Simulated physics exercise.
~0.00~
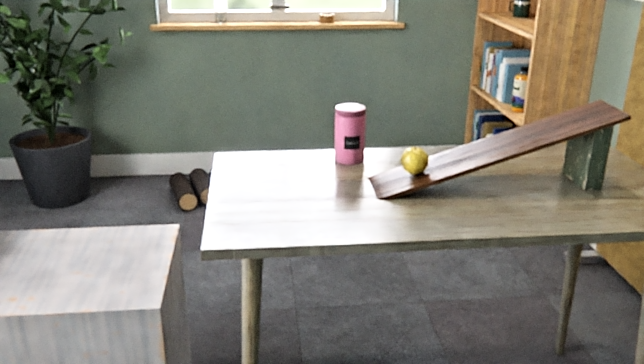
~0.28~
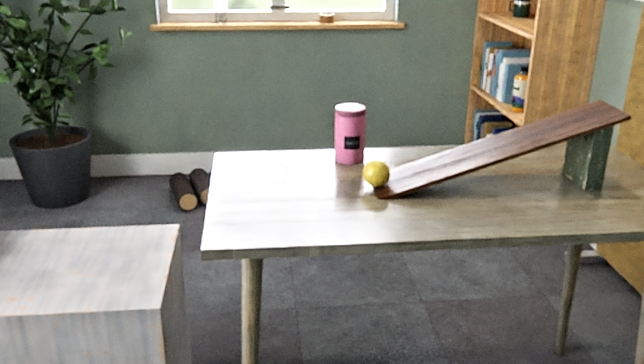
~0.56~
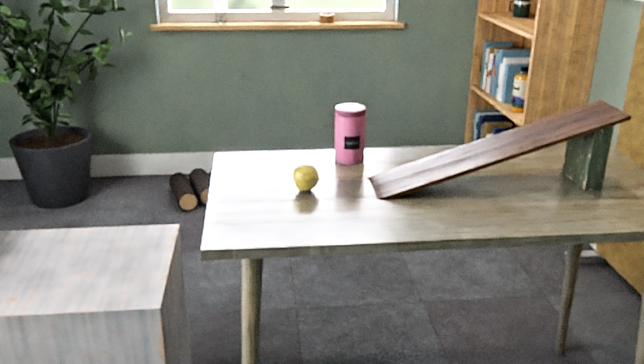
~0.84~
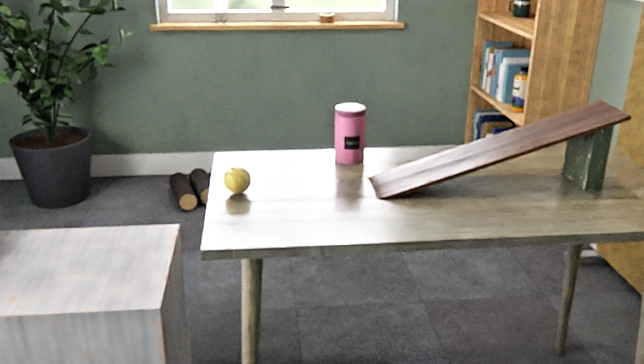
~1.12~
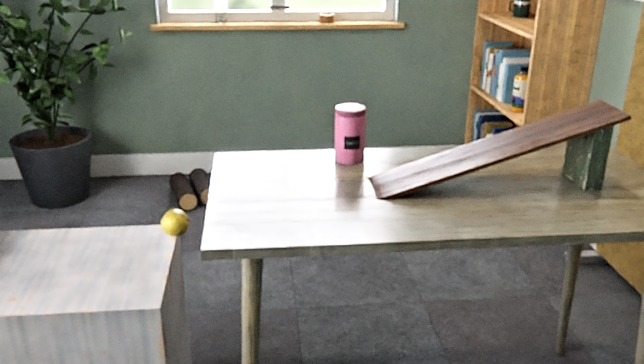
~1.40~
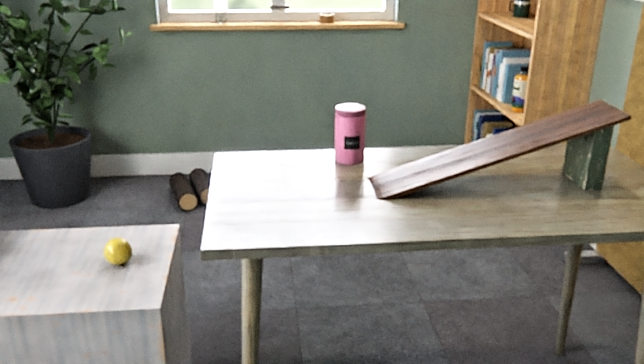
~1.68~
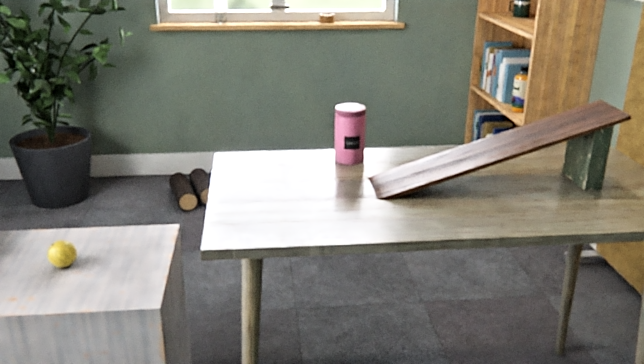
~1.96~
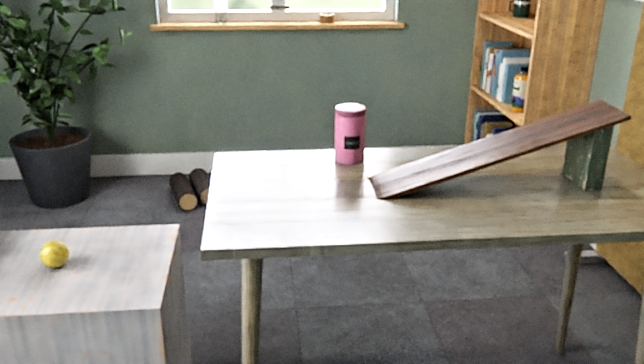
Yellow apple rolling down a ramp and left across a table, clearing the gap and landing on a lower pale block.
